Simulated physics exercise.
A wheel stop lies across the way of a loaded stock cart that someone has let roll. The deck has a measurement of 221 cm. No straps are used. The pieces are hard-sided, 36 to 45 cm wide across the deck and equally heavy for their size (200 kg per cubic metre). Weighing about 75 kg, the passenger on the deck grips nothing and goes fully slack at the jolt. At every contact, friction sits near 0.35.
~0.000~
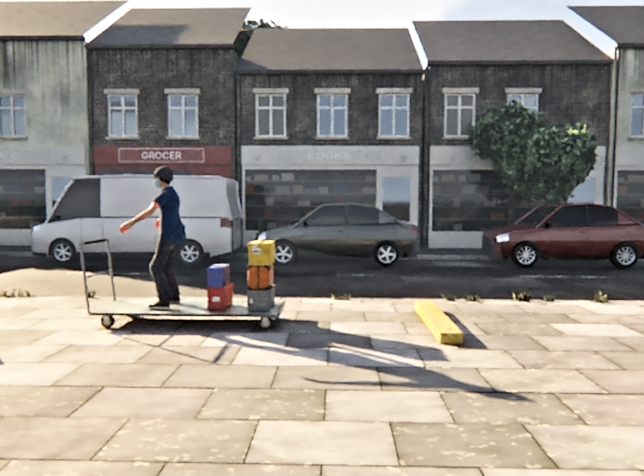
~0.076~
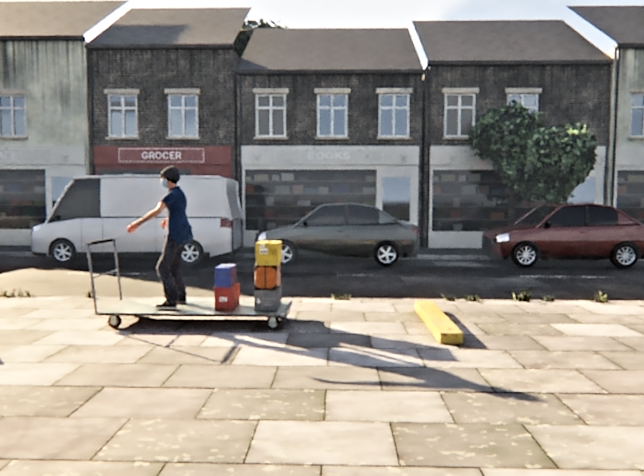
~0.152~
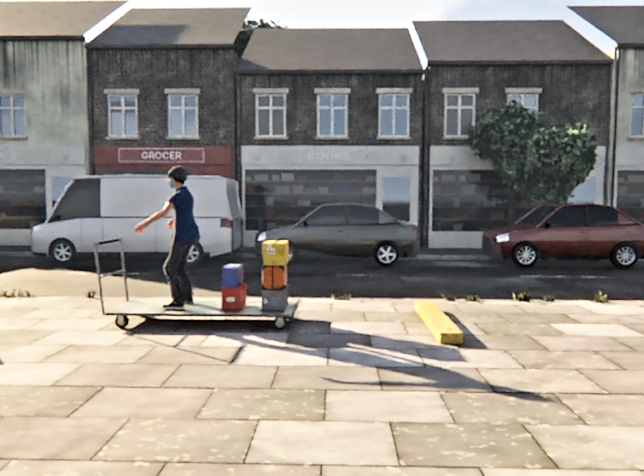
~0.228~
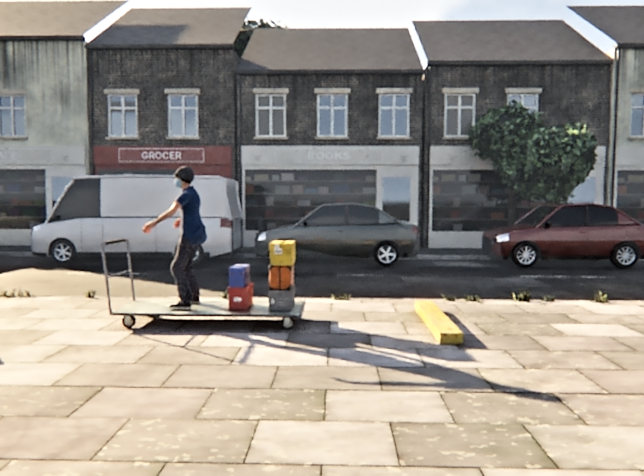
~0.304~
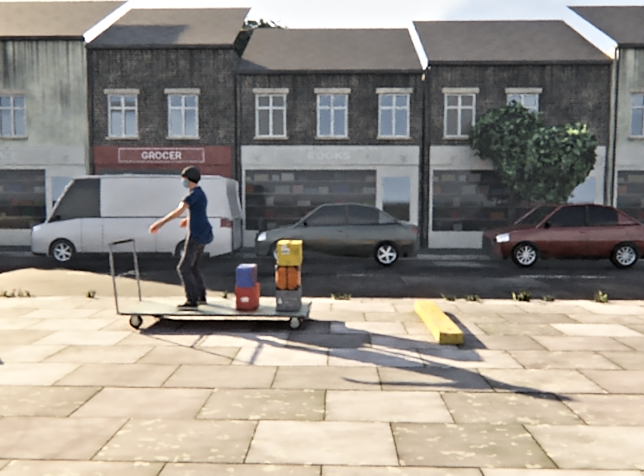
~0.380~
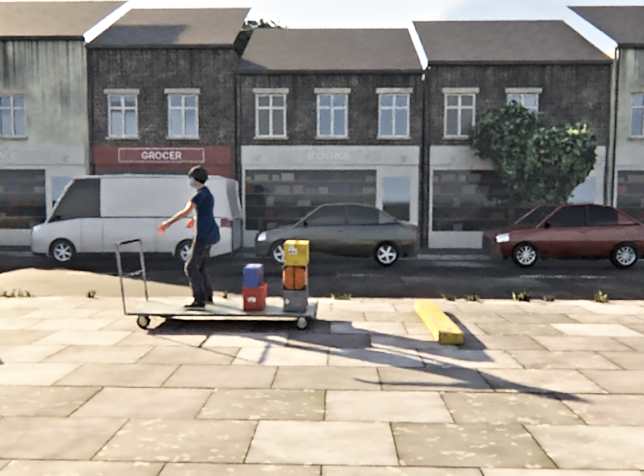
A flat stock cart rolls slowly and steadily to the right across pale paving, carrying a standing person in a dark blue top, who holds their arms out toward the left-hand handle. Behind the rider ride a blue box on a red one and a taller stack of yellow, orange and grey pieces, while a yellow wheel stop lies to the right. The view, side-on and still, faces brick shopfronts, a white van, a grey car and a red car.
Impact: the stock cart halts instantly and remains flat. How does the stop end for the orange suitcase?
The orange suitcase is no longer aboard afterwards.
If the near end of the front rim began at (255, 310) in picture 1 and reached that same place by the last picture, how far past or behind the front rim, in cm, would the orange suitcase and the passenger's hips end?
Orange 60 past, hips 80 behind.
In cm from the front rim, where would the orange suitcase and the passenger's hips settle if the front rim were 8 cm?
With that rim, orange finishes 30 cm past and the hips stay 90 cm behind.
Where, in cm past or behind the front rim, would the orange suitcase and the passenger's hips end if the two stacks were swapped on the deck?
After the swap, orange stops 10 cm short of the rim while the hips stop 90 cm short.
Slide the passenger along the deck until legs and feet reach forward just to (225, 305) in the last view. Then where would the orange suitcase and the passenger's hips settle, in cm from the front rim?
You'd find the orange one 50 cm past and the hips 100 cm behind the front rim.
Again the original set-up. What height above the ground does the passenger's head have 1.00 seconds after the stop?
Height: Approx. 70 cm up.
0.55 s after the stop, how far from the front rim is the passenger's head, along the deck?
Roughly 90 cm behind the front rim.
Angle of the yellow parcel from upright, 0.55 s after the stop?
It leans roughly 10°.
The wheels strike at 1.63 s.
After 1.88 s the orange suitcase is 11 cm behind the rim, tilted 5°, near (425, 276) in the last picture's view.
After 2.18 s the orange suitcase is 7 cm behind the rim, tilted 15°, near (428, 276) in the last picture's view.
After 2.63 s the orange suitcase is 7 cm past the rim, tilted 50°, near (440, 280) in the last picture's view.
When all is still (4.4 s), past the rim, yellow parcel and orange suitcase; behind it, blue toolbox, grey carton, red tote and the passenger's hips.
